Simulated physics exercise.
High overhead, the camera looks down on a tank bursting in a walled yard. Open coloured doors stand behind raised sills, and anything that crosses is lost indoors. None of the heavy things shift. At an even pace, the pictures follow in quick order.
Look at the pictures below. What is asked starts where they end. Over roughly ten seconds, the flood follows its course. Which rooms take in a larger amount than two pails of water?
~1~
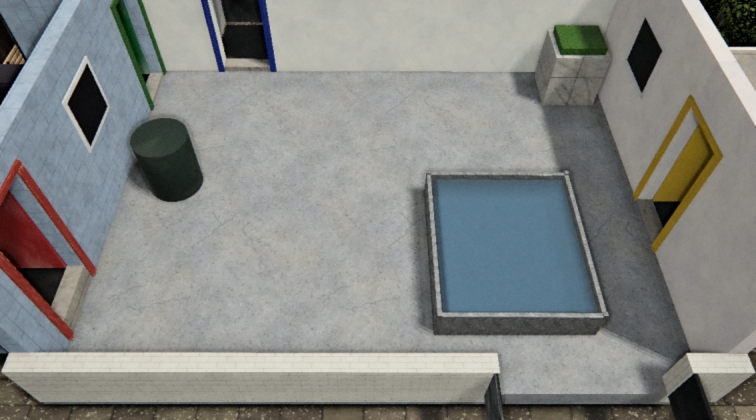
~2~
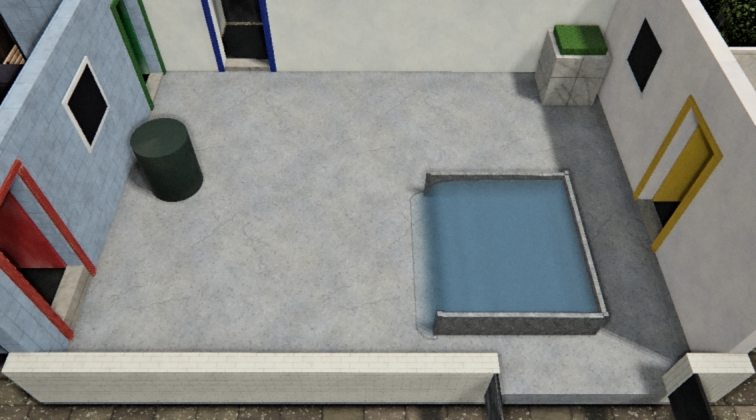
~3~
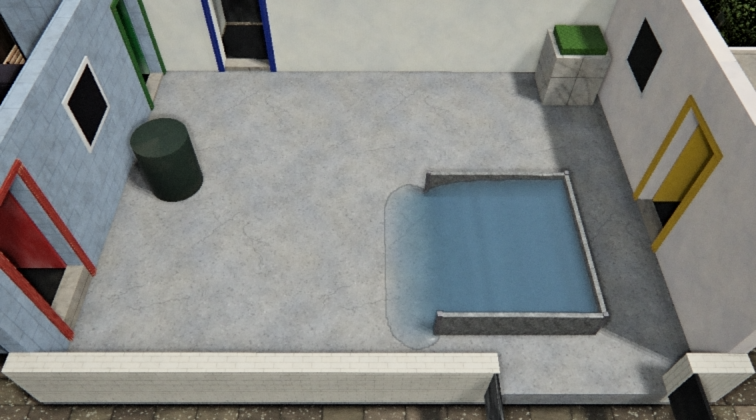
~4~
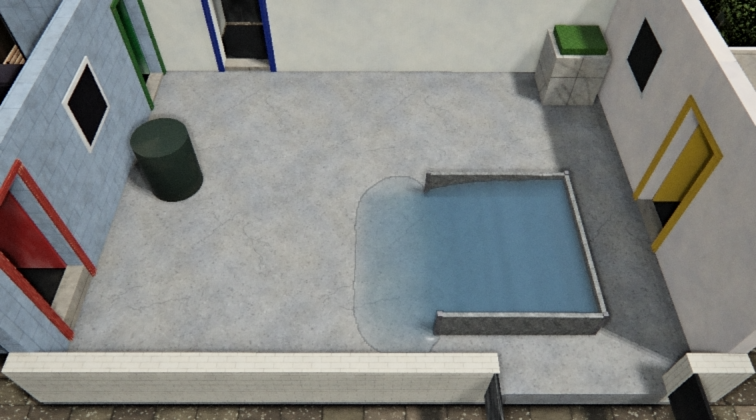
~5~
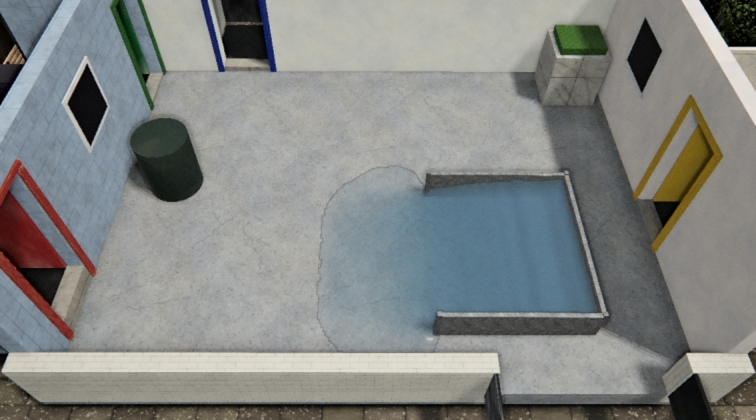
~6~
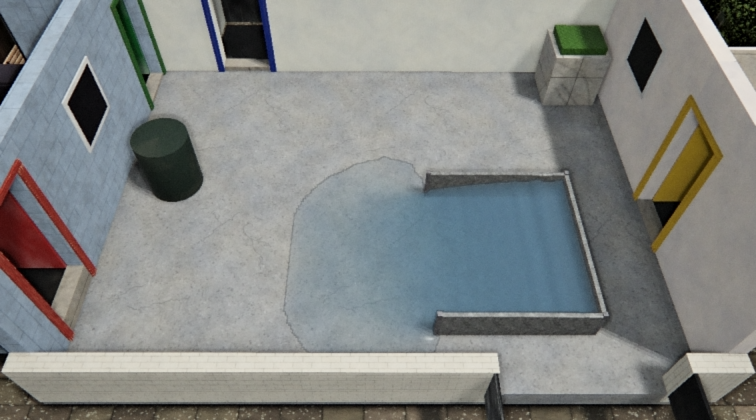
In the end, the red door takes in no more; the blue door takes in no more; the yellow door takes in no more; the green door takes in more.
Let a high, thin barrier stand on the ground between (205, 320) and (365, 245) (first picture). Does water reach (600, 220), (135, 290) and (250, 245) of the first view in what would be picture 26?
Taking the points in turn, they are high and dry, inundated and inundated.
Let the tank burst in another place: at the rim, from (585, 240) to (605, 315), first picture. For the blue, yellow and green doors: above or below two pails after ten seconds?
Here's how it plays out: Blue door fails to reach the limit, yellow door surpasses the limit, and green door fails to reach the limit.
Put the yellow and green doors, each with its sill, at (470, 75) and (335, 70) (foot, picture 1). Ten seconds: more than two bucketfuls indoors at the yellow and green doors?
Yellow is not flooded, green is not flooded.
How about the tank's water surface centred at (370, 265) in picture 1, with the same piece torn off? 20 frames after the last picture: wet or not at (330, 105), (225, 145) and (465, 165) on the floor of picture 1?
One after the other: Untouched, reached, untouched.
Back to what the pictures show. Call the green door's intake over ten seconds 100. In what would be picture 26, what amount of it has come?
My estimate is close to 0 per cent.
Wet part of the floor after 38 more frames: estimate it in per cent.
About 55 percent.
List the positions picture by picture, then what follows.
In the first frame, the open tank at (508, 241) is whole and still.
In the second frame, the front is at (429, 334), out from the gap at (433, 253).
In the third frame, water pours out at (433, 254) and has run to (412, 342).
In the fourth frame, water pours out at (433, 254) and has run to (390, 350).
In the fifth frame, the front is at (350, 350), out from the gap at (433, 254).
In the sixth frame, the front is at (302, 334), out from the gap at (433, 254).
A moment on, water covers 30 % of the floor; the red door not reached, the blue door not reached, the yellow door not reached, the green door not reached.
Next, water covers 45 % of the floor; the red door wet at the sill, nothing in, the blue door not reached, the yellow door not reached, the green door not reached.
Then, water covers 55 % of the floor; the red door wet at the sill, nothing in, the blue door not reached, the yellow door not reached, the green door wet at the sill, nothing in.
Later, water covers 55 % of the floor; the red door wet at the sill, nothing in, the blue door wet at the sill, nothing in, the yellow door not reached, the green door over two buckets in.
In the end, water covers 85 % of the floor; the red door wet at the sill, nothing in, the blue door wet at the sill, nothing in, the yellow door not reached, the green door far over two buckets in.
